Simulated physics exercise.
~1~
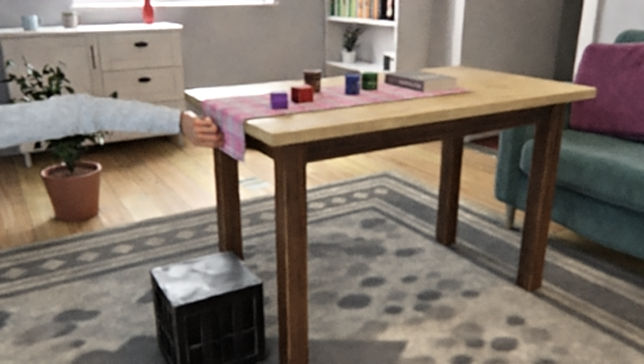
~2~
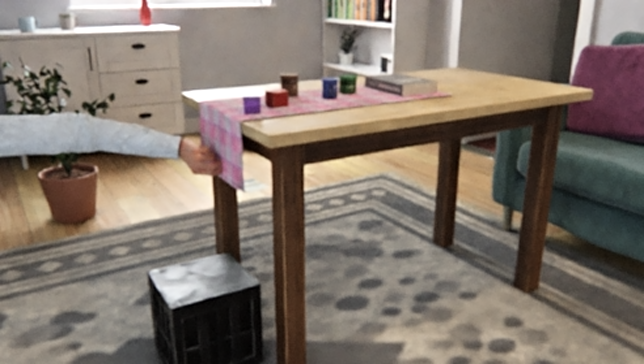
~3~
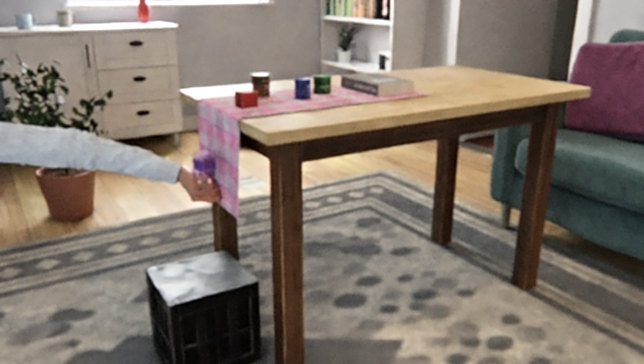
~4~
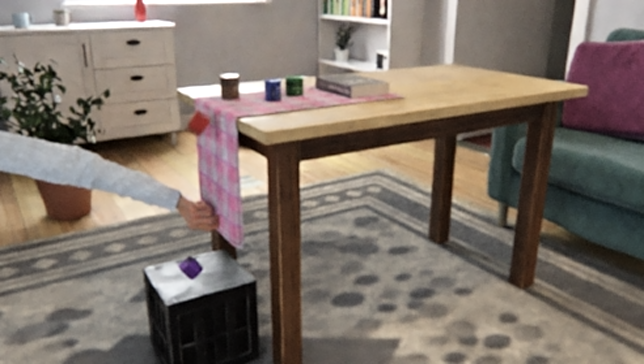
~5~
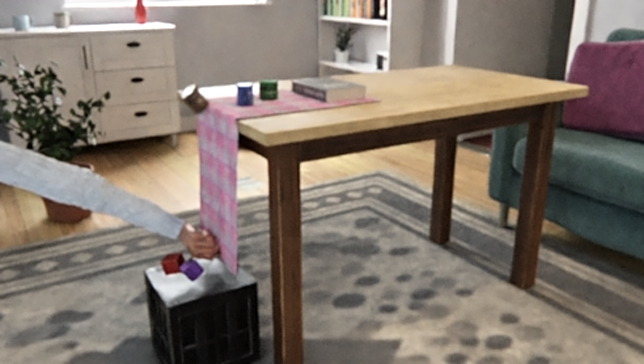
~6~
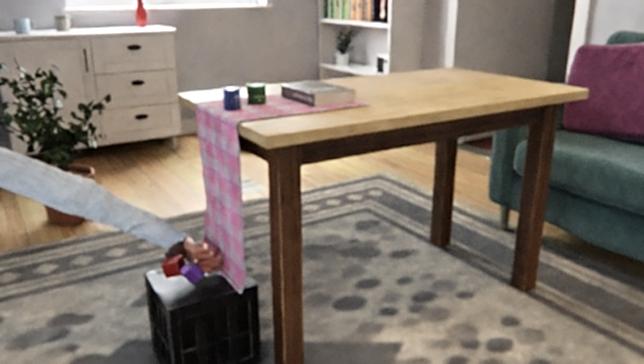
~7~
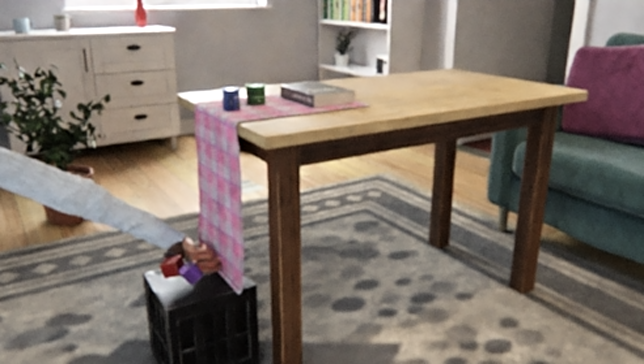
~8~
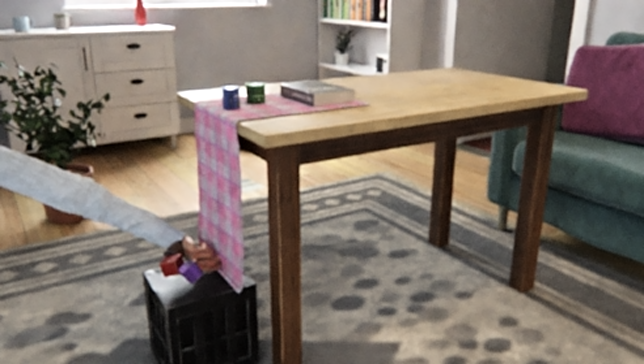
The video shows a hand slowly pulling a pink checked cloth down over a wooden table's left end, and a purple cube, a red cube and a brown can drop in turn onto a black crate below, while a blue pot, a green pot and a book stay on the table.
